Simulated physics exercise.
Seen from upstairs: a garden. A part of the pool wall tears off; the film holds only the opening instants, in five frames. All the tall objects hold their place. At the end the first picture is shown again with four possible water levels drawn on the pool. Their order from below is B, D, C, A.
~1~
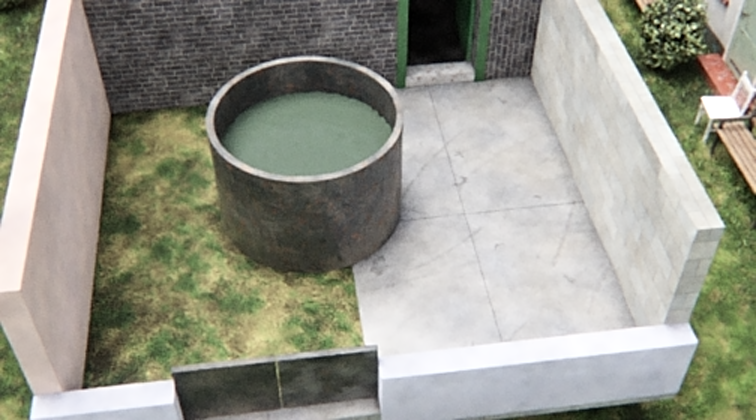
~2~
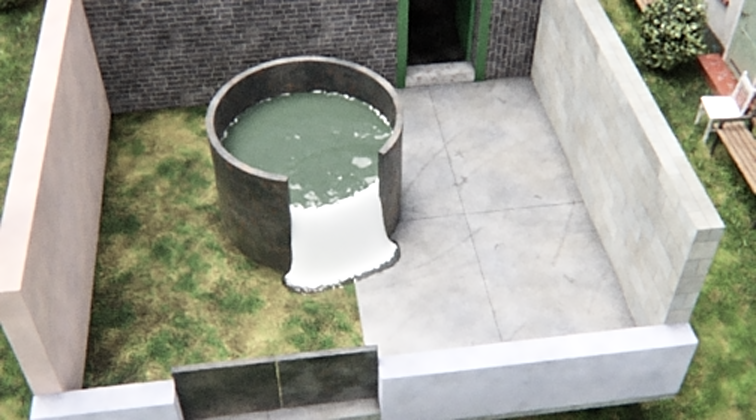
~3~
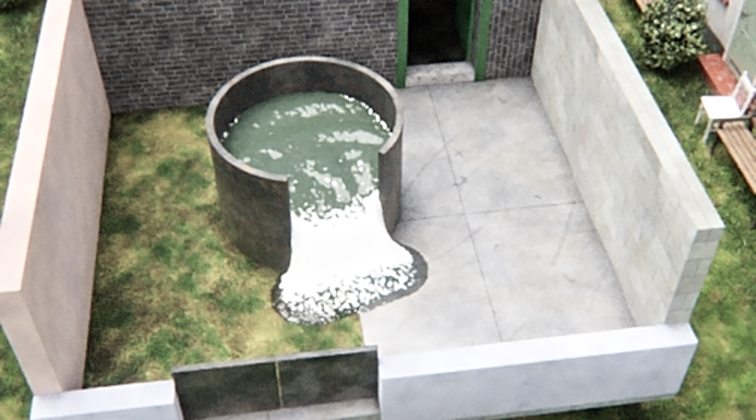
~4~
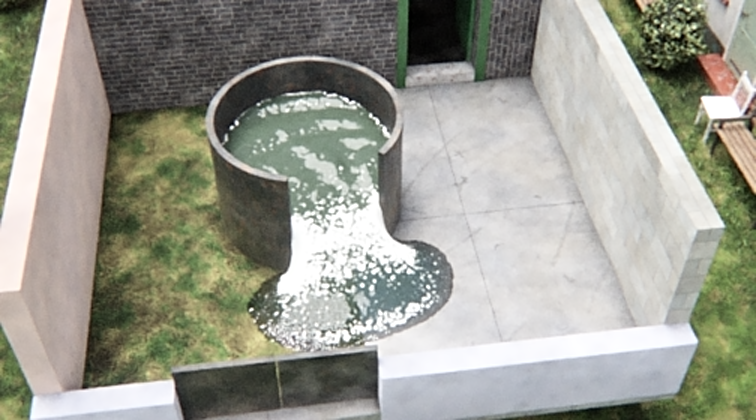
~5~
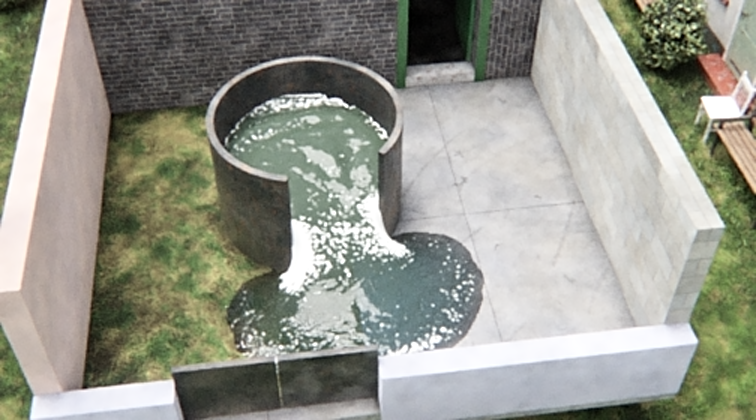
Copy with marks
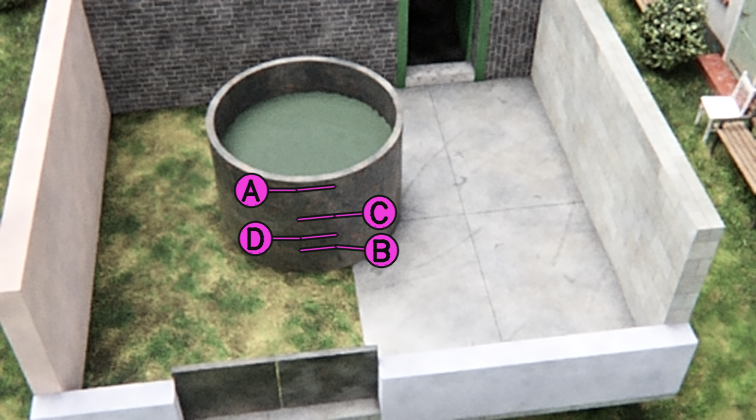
Green water pouring through a gap in a round dark tank, foaming, then spreading over grass and paving in a walled yard.
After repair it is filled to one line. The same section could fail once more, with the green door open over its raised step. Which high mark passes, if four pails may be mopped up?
Choose C.
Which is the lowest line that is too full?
A.
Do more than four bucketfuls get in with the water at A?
Yes, it does.
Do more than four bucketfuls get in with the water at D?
No.
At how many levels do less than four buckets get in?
Three of the four.
In magenta, A at (314, 188); B at (318, 248); C at (316, 217); D at (318, 236); from the bottom up B, D, C, A.
With A, about 10 bucketfuls get in.
With B, nothing gets over.
With C, a splash gets over, under a bucket.
With D, nothing gets over.
